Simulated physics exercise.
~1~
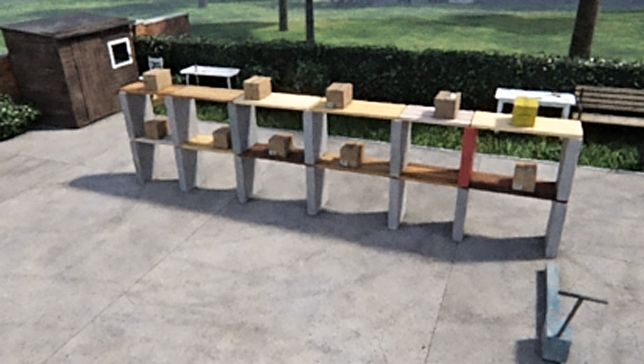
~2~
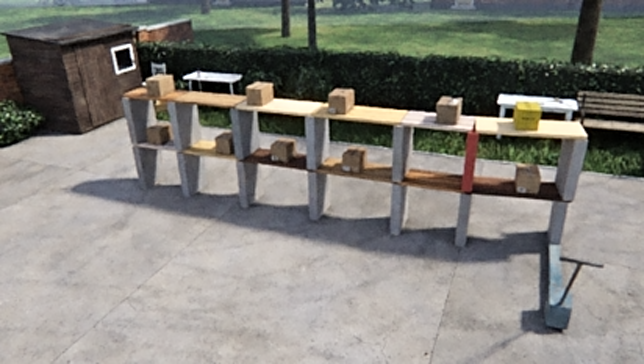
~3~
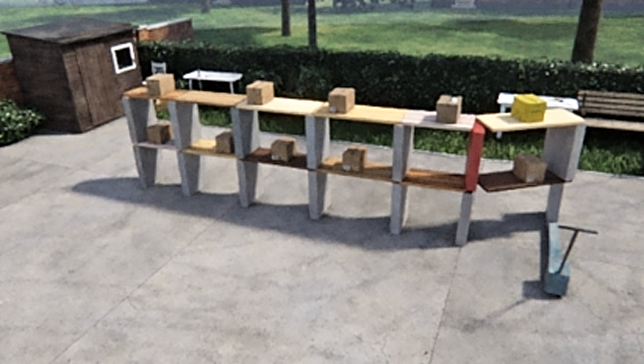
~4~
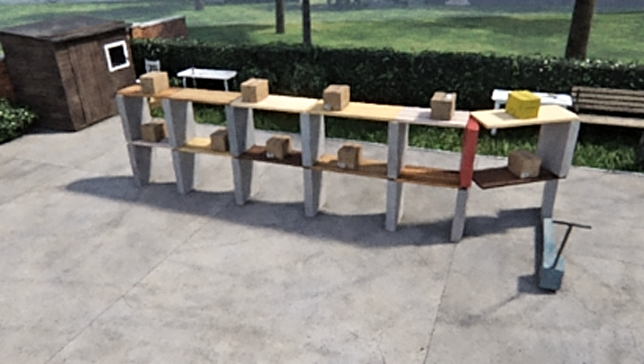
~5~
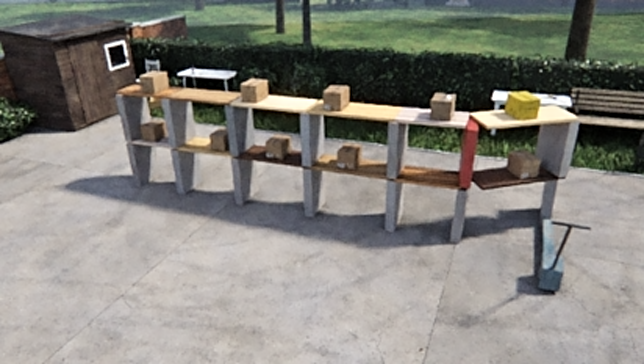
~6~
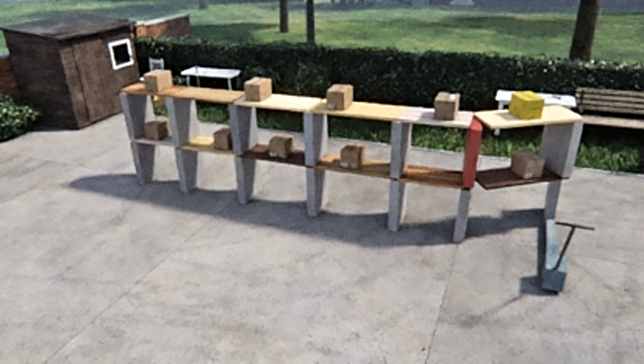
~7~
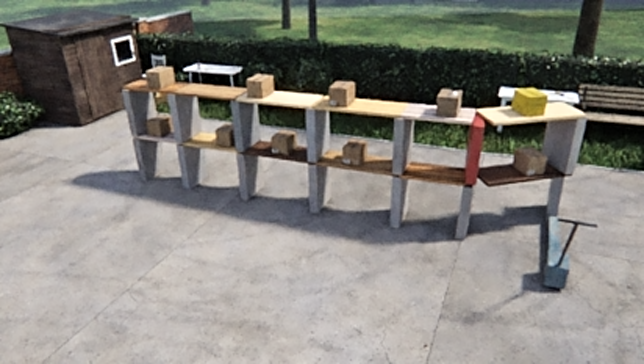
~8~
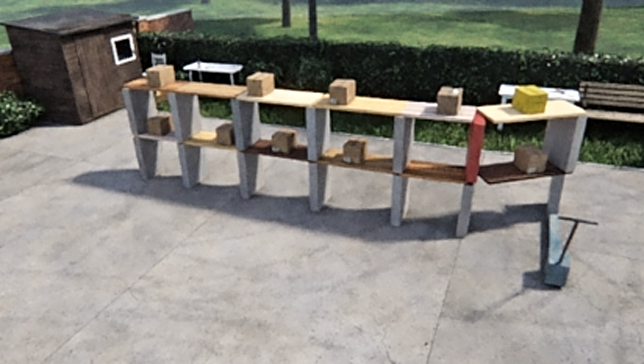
A long two-tier shelf of wooden boards on pale grey uprights stands on a paved yard, seen from slightly above by a gently swaying camera, with a dark shed, hedge and benches behind. Brown cartons sit along both tiers, a yellow carton rests at the top right, and one upright near it is red. A blue-grey floor jack slides in from the lower right and pushes against the base of the end upright. The right end shifts backward, its boards skewing and carrying the yellow carton slightly. The jack stops, and everything stays standing.
